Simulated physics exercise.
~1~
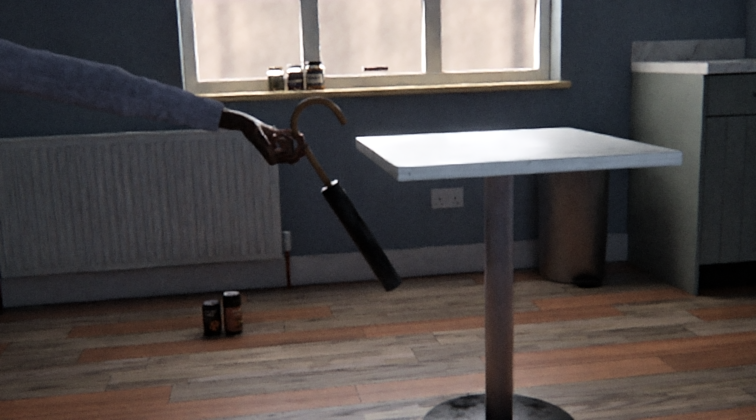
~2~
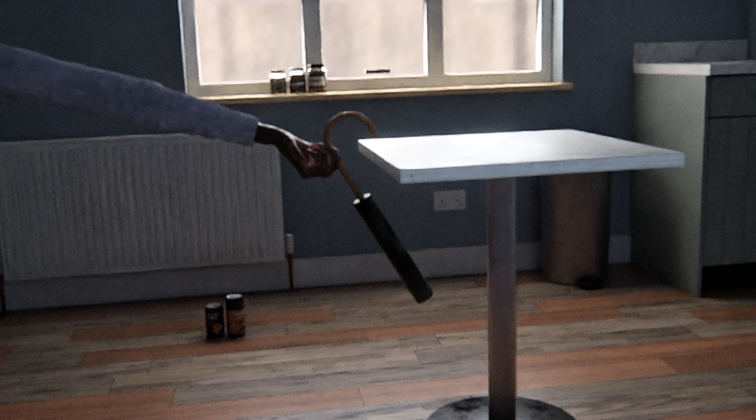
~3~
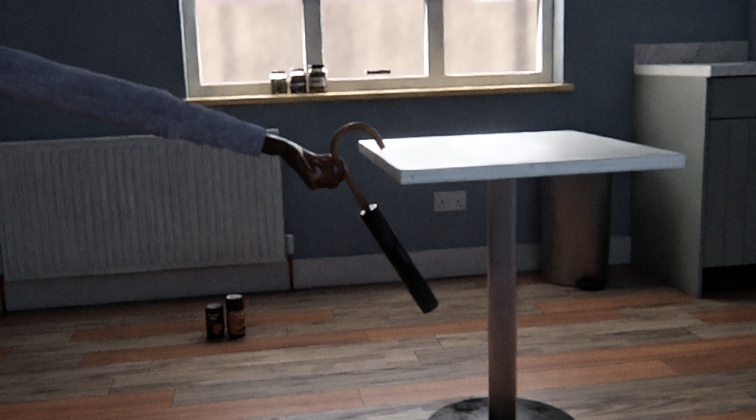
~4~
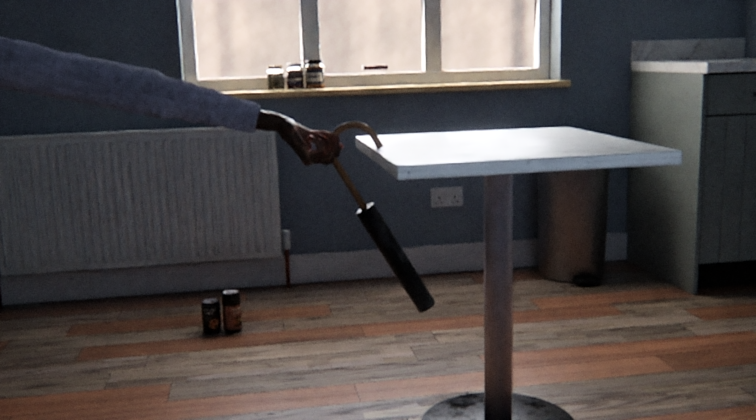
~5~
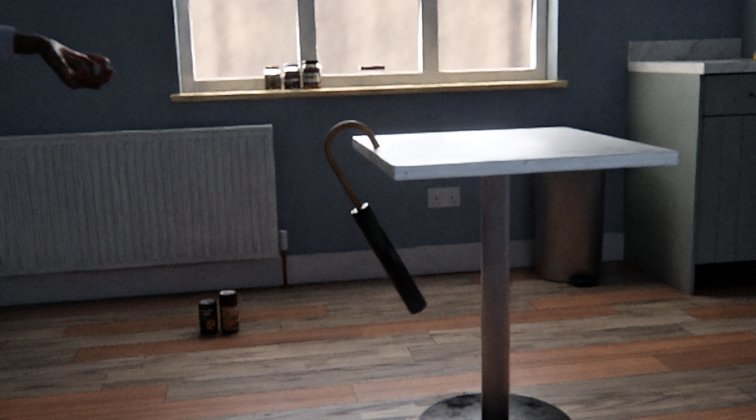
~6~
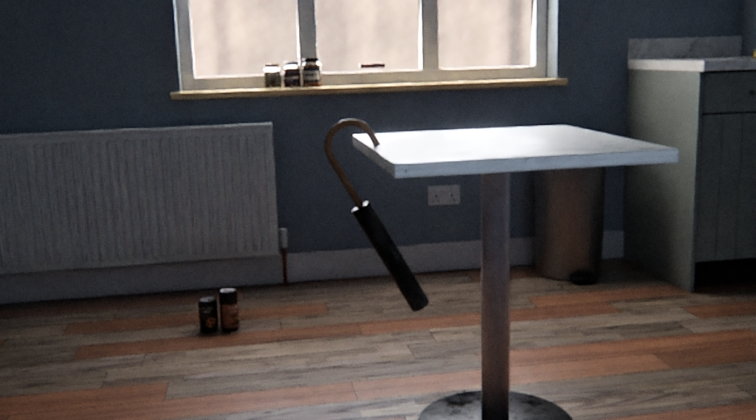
At first, an arm in a long sleeve reaches in from the left, holding a black umbrella with a curved handle beside a pale-topped table on a single post. The hand carries the umbrella right, toward the near left corner of the table. It then lowers the umbrella slightly, bringing the tip of the hooked handle onto the tabletop's edge. The hand lets go and draws back to the left, until it is out of view. At the end, the umbrella hangs by its handle from the table's edge, slanting down to the right above the wooden floor.
